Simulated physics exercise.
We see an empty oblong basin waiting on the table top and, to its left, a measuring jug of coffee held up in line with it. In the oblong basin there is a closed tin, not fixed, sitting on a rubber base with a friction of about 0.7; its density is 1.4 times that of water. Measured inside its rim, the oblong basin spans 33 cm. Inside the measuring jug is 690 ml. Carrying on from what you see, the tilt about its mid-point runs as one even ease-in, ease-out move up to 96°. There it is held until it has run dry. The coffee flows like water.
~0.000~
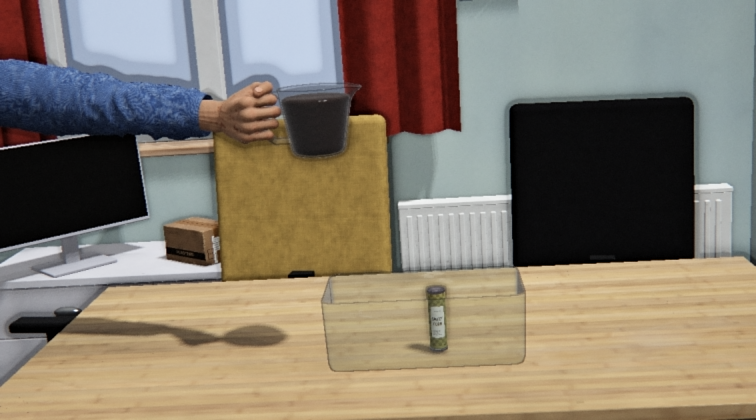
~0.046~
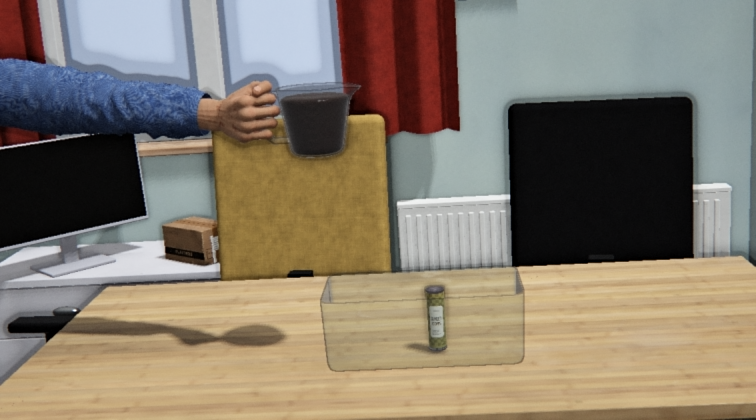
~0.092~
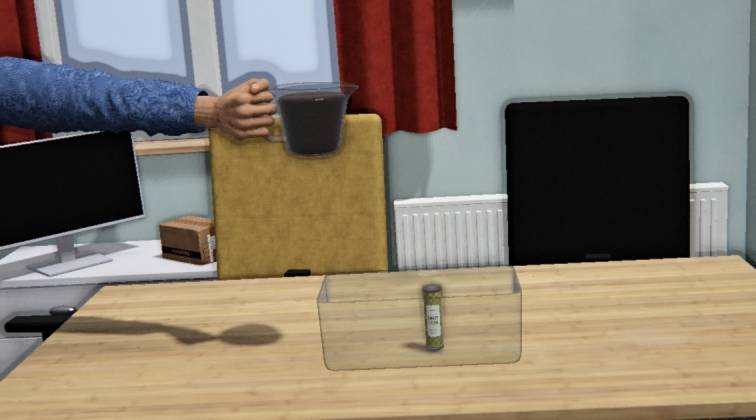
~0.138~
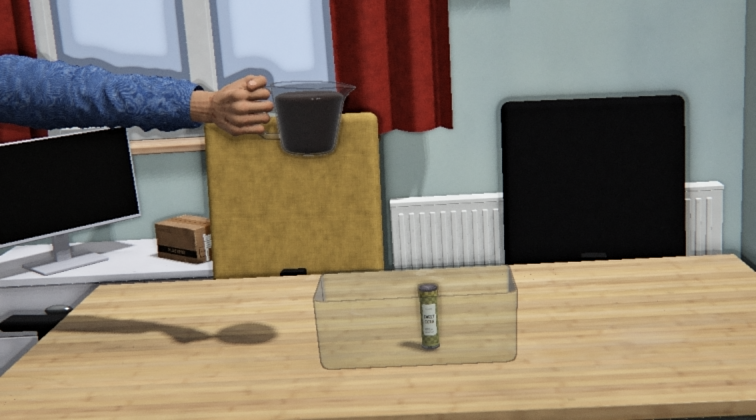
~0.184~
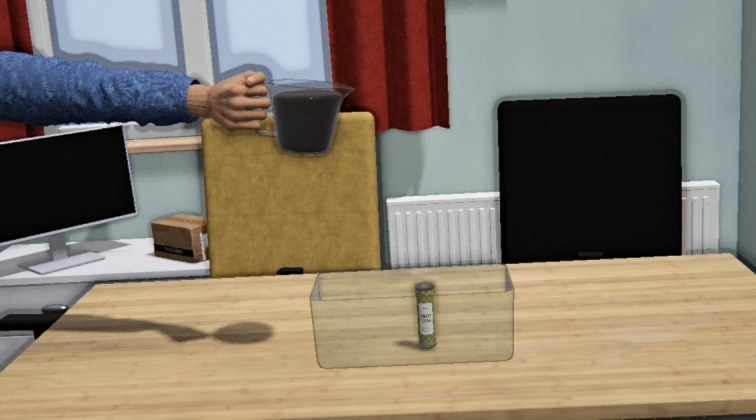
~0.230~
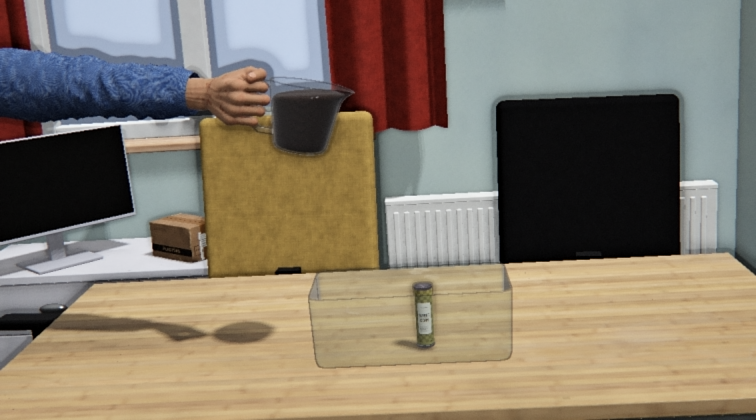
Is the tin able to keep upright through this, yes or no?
No, it topples.
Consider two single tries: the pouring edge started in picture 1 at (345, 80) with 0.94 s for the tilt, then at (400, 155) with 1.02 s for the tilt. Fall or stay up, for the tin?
Run one: It tumbles. Run two: It does not tip.
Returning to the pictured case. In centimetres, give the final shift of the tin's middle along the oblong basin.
Around 8.5 cm.
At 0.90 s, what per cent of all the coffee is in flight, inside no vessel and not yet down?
Around 36 per cent of the liquid is in flight.
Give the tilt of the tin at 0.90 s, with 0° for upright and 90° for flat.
I'd say it's tipped close to 0 degrees.
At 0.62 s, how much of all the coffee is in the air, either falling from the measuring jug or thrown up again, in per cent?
Share: Roughly 28 per cent.
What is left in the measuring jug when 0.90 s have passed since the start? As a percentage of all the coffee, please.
Around 20 percent of it.
By 0.62 s the tilt is 64° and 72 per cent is still to pour; the tin stands where it began.
By 0.90 s the tilt is 93° and 20 per cent is still to pour; the tin stands where it began.
By 1.20 s the tilt is 96° and 1 per cent is still to pour; the tin leans 18°.
By 1.52 s the tilt is 96° and 0 per cent is still to pour; the tin lies on its side.
At rest the tin lies on its side.
